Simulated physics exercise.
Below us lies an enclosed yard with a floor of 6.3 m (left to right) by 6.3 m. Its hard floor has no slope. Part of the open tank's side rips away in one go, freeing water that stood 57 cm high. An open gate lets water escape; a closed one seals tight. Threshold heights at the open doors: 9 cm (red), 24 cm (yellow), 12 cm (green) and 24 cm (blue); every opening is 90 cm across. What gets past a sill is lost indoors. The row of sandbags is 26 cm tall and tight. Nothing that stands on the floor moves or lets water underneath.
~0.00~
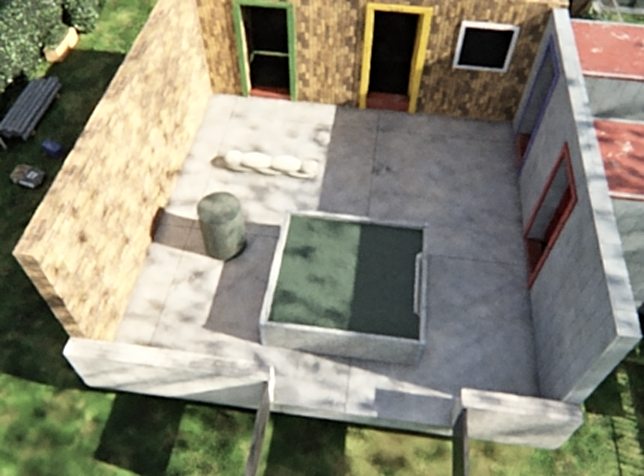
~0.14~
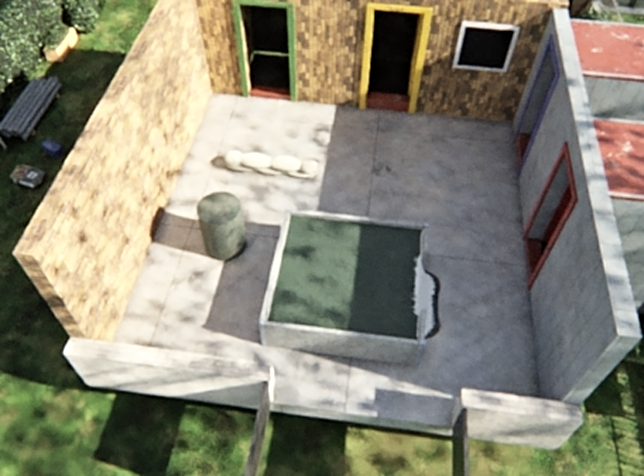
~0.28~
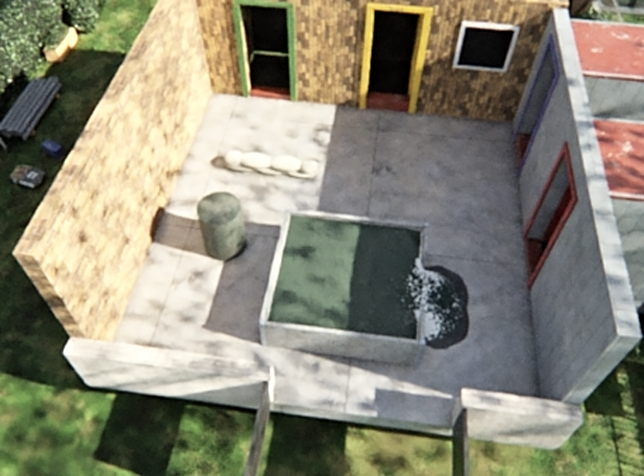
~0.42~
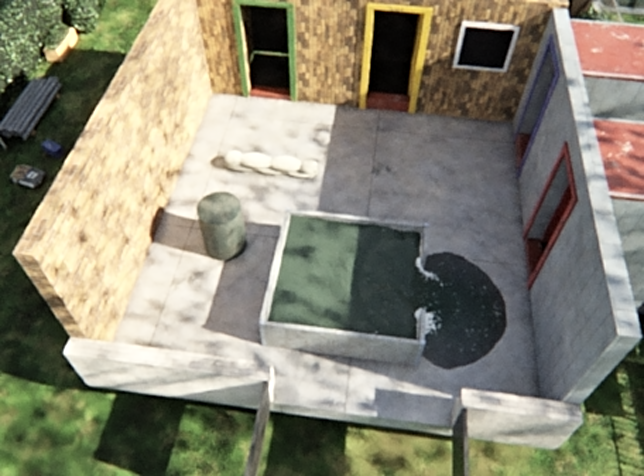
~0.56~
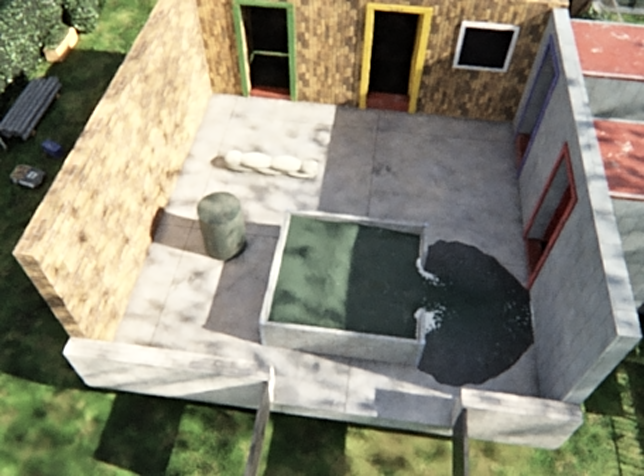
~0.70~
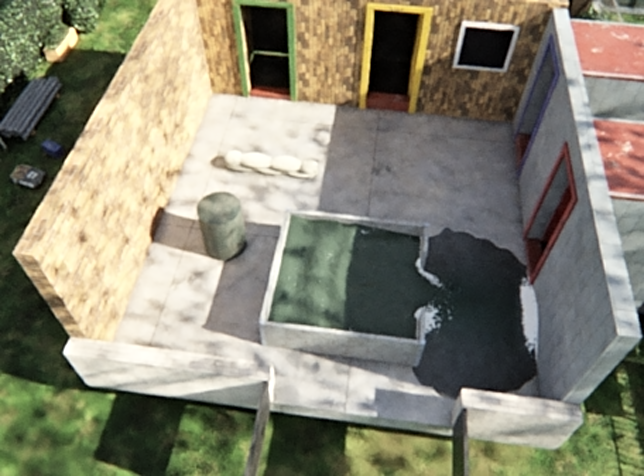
Dark water pours from the open tank's right side and spreads to the right-hand wall.
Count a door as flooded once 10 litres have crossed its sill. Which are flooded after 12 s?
The water let in: At the red door it exceeds the limit; at the yellow door it keeps below the limit; at the green door it stays under the limit; at the blue door it keeps below the limit.
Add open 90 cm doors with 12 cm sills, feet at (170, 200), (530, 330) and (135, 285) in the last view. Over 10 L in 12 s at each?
In that order: Below, past it, not over.
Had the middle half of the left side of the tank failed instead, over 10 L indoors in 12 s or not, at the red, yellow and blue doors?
Then: Red below, yellow not over, blue below.
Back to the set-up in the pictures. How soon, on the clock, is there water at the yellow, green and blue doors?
Yellow 3.6 s, green 5.0 s, blue 2.0 s.
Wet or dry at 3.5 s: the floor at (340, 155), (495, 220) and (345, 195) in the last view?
In turn: Dry, flooded, still dry.
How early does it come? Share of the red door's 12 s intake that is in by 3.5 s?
About 65 per cent.
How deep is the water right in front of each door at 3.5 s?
Depths in cm: Red 16, yellow 2, green 0, blue 5.
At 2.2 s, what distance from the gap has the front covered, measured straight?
Some 4.2 m out.
After 1.4 s water covers 15 % of the floor and is deepest (38 cm) near (531, 420); red door 22 cm at the sill, 13 L in, yellow door not reached, green door not reached, blue door not reached.
After 2.2 s water covers 20 % of the floor and is deepest (37 cm) near (530, 408); red door 22 cm at the sill, 61 L in, yellow door not reached, green door not reached, blue door 4 cm at the sill, 0 L in.
After 3.5 s water covers 40 % of the floor and is deepest (24 cm) near (531, 420); red door 16 cm at the sill, 116 L in, yellow door not reached, green door not reached, blue door 5 cm at the sill, 0 L in.
After 7.0 s water covers 75 % of the floor and is deepest (16 cm) near (522, 319); red door 12 cm at the sill, 172 L in, yellow door 8 cm at the sill, 0 L in, green door 3 cm at the sill, 0 L in, blue door 7 cm at the sill, 0 L in.
After 12.0 s water covers 95 % of the floor and is deepest (10 cm) near (522, 319); red door 7 cm at the sill, 181 L in, yellow door 5 cm at the sill, 0 L in, green door 9 cm at the sill, 0 L in, blue door 7 cm at the sill, 0 L in.
